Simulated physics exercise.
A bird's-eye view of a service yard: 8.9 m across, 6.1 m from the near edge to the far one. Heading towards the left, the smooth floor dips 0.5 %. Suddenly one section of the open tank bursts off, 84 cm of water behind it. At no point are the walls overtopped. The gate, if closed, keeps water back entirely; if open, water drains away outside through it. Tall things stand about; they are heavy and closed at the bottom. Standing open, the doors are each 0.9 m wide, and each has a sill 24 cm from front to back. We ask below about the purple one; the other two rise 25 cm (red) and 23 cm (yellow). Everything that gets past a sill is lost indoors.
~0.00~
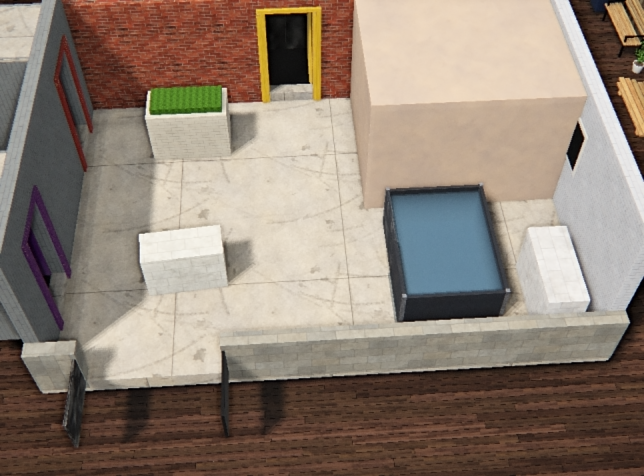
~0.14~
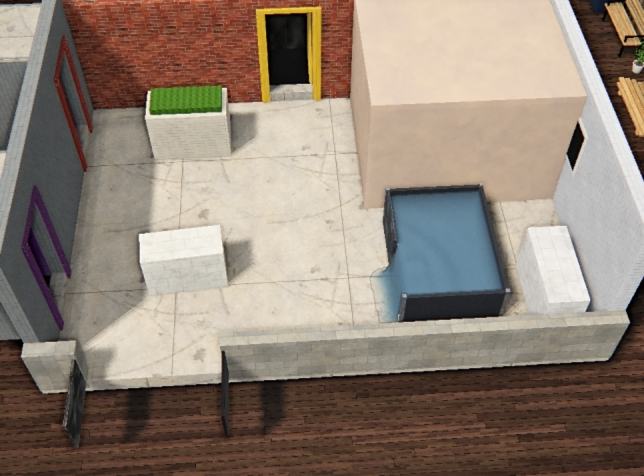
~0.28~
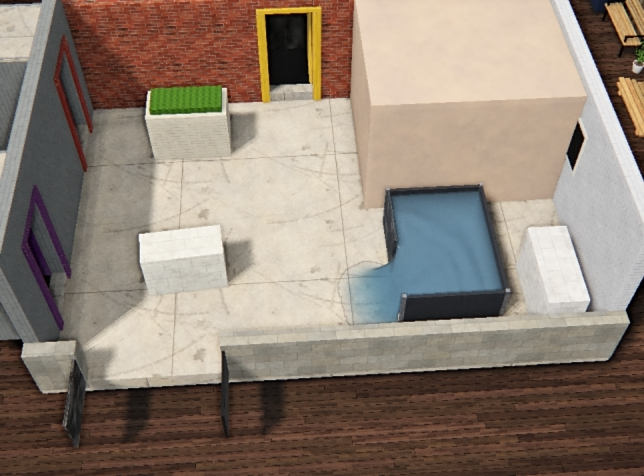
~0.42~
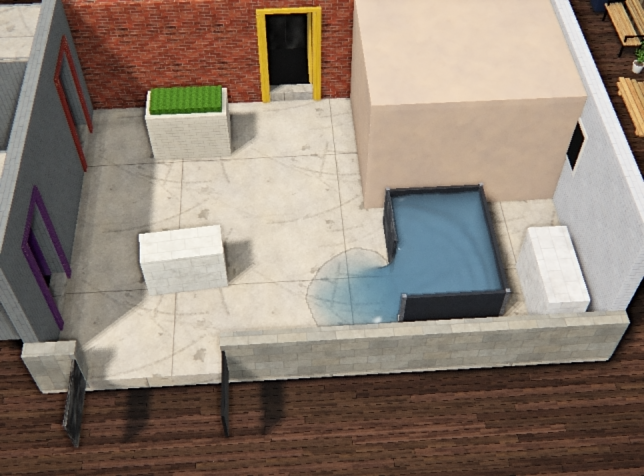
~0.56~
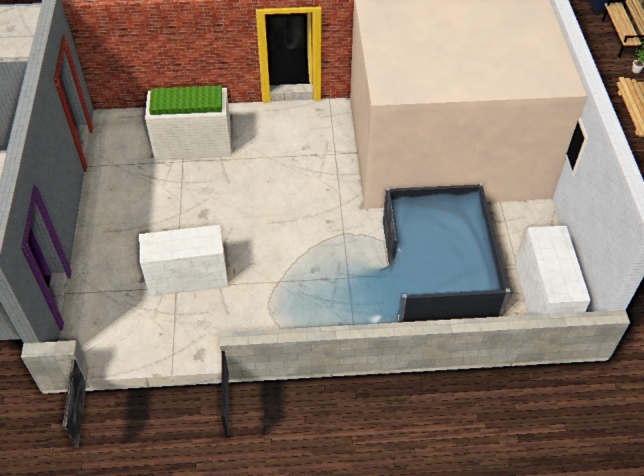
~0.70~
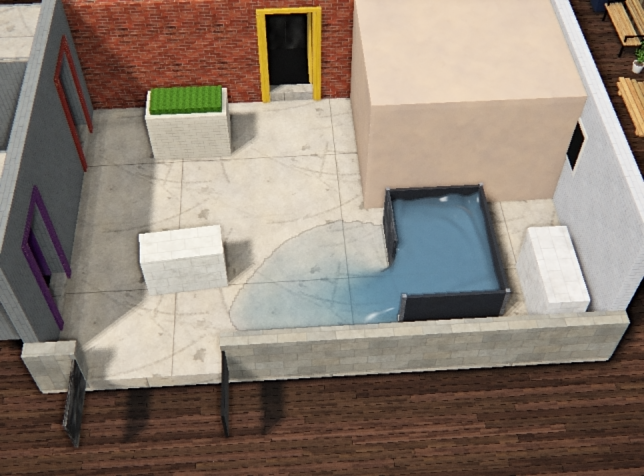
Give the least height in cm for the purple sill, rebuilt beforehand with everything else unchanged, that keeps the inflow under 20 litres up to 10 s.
Close to 33 cm is just enough.
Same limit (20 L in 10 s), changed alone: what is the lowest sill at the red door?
Red door - some 11.5 centimetres.
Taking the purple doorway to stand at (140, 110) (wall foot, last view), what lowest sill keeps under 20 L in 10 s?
Around 17 cm would do it.
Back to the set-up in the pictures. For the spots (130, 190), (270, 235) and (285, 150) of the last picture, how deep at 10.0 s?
First 9, then 3, then 7 cm.
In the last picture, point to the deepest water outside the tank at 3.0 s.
Near (62, 322).
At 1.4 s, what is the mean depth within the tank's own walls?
The mean depth is about 52 cm.
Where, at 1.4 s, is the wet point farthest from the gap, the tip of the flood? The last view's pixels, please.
The farthest wet point sits near (80, 349) in the last view.
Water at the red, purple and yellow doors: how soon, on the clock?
Front times - red: 2.8 s, purple: 1.6 s, yellow: 5.5 s.
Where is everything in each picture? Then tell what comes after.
The first picture shows still water, 84 cm deep, in the open tank at (444, 241); the purple door at (50, 266) is dry.
In the second picture, the front is at (376, 287), 0.3 m from the gap at (399, 287); 0.3 m2 of floor is wet, 84 cm left at the back.
In the third picture, the gap is at (398, 290), the front 0.9 m out at (346, 303); the back of the open tank holds 83 cm.
In the fourth picture, the front is at (311, 299), 1.5 m from the gap at (398, 291); 2.3 m2 of floor is wet, 77 cm left at the back.
In the fifth picture, water pours out at (398, 290) and has run 2.1 m, to (276, 316); about 8 cm deep outside, 71 cm at the back.
In the sixth picture, water pours out at (398, 290) and has run 2.7 m, to (237, 321); about 7 cm deep outside, 72 cm at the back; 3.0 m in a straight line remain to the purple door at (50, 266).
After 1.4 s water covers 35 % of the floor, deepest (44 cm) near (392, 303); it has not reached the purple door.
After 3.0 s water covers 55 % of the floor, deepest (41 cm) near (62, 322); 34 cm at the purple door, 63 litres in over its 20 cm sill.
After 10.0 s water covers 90 % of the floor, deepest (12 cm) near (303, 111); 8 cm at the purple door, 163 litres in over its 20 cm sill.
At the purple door as built, the water arrived by 1.6 s and peaked near 37 cm at 2.6 s.
Run again over the same 10 s with other heights there, 56 litres in over 28 cm, 5 litres over 38 cm. The limit of 20 litres is kept from about 33 cm up.
